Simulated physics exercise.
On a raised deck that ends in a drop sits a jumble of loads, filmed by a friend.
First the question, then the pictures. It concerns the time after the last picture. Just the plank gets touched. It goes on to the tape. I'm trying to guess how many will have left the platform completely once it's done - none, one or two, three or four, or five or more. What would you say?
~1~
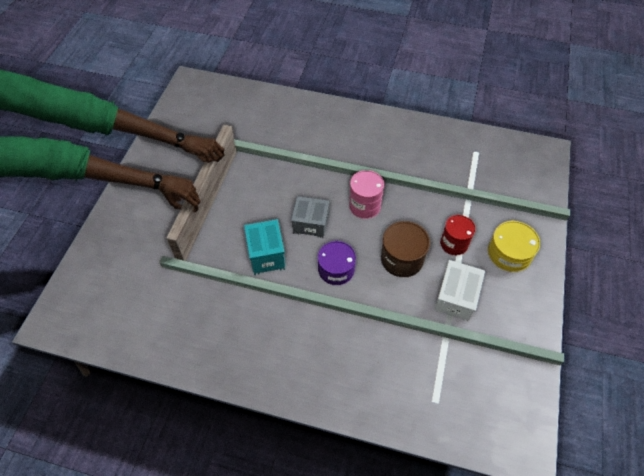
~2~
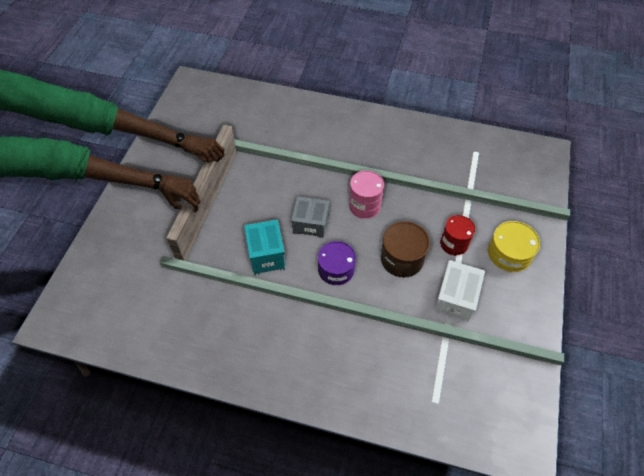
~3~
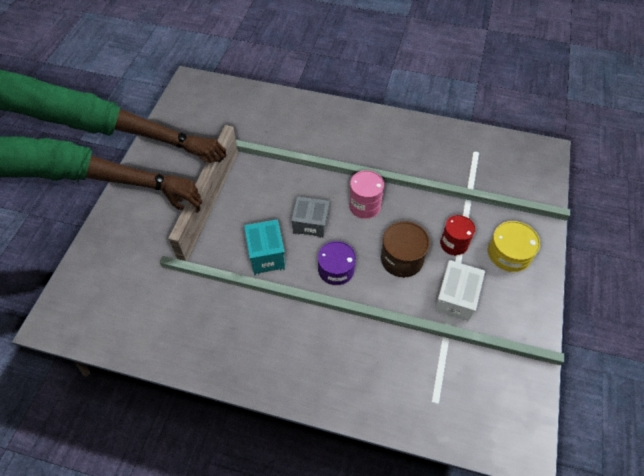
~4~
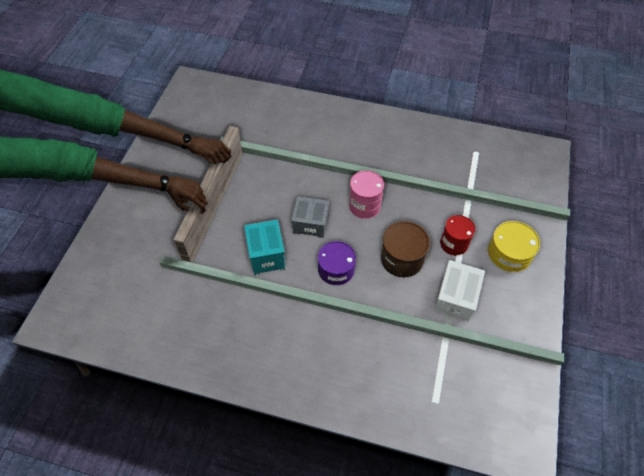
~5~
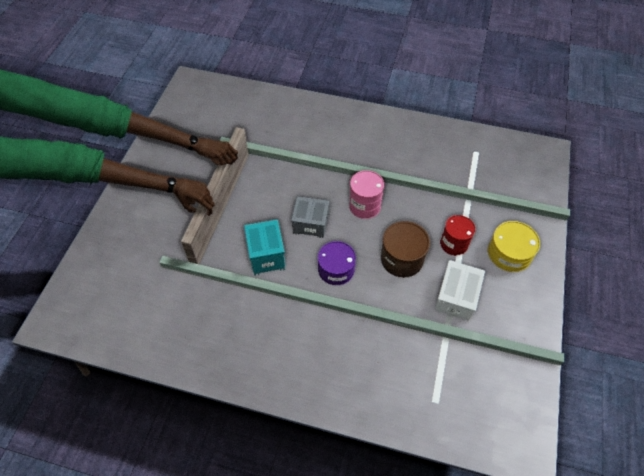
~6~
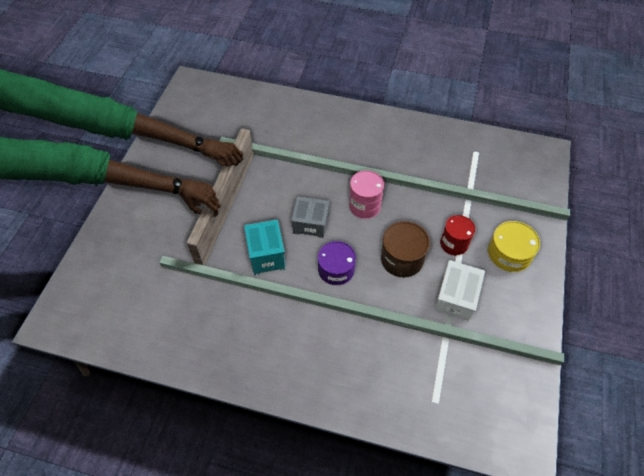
I reckon the ones pushed off reach no number at all.
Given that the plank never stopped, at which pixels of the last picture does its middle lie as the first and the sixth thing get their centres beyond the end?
At (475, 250) for the first, at (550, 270) for the sixth.
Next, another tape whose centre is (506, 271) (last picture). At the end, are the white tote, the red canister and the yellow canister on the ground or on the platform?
The white tote leaves the top, the red canister keeps its place and the yellow canister leaves the top.
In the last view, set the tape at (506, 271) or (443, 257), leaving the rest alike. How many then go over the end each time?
The counts: 2 and 0.
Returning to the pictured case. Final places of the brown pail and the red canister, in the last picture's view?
The brown pail at (518, 277), the red canister at (509, 240).
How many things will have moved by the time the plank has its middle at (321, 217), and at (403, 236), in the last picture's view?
The count reaches 3 first and 7 second.
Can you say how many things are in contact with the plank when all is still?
It's 3.
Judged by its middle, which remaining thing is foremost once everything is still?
That would be the white tote.
Soon after, none off yet; yellow canister at rest near (513, 247); white tote at rest near (459, 291); red canister at rest near (457, 236).
In the end, the number that fall off is zero.
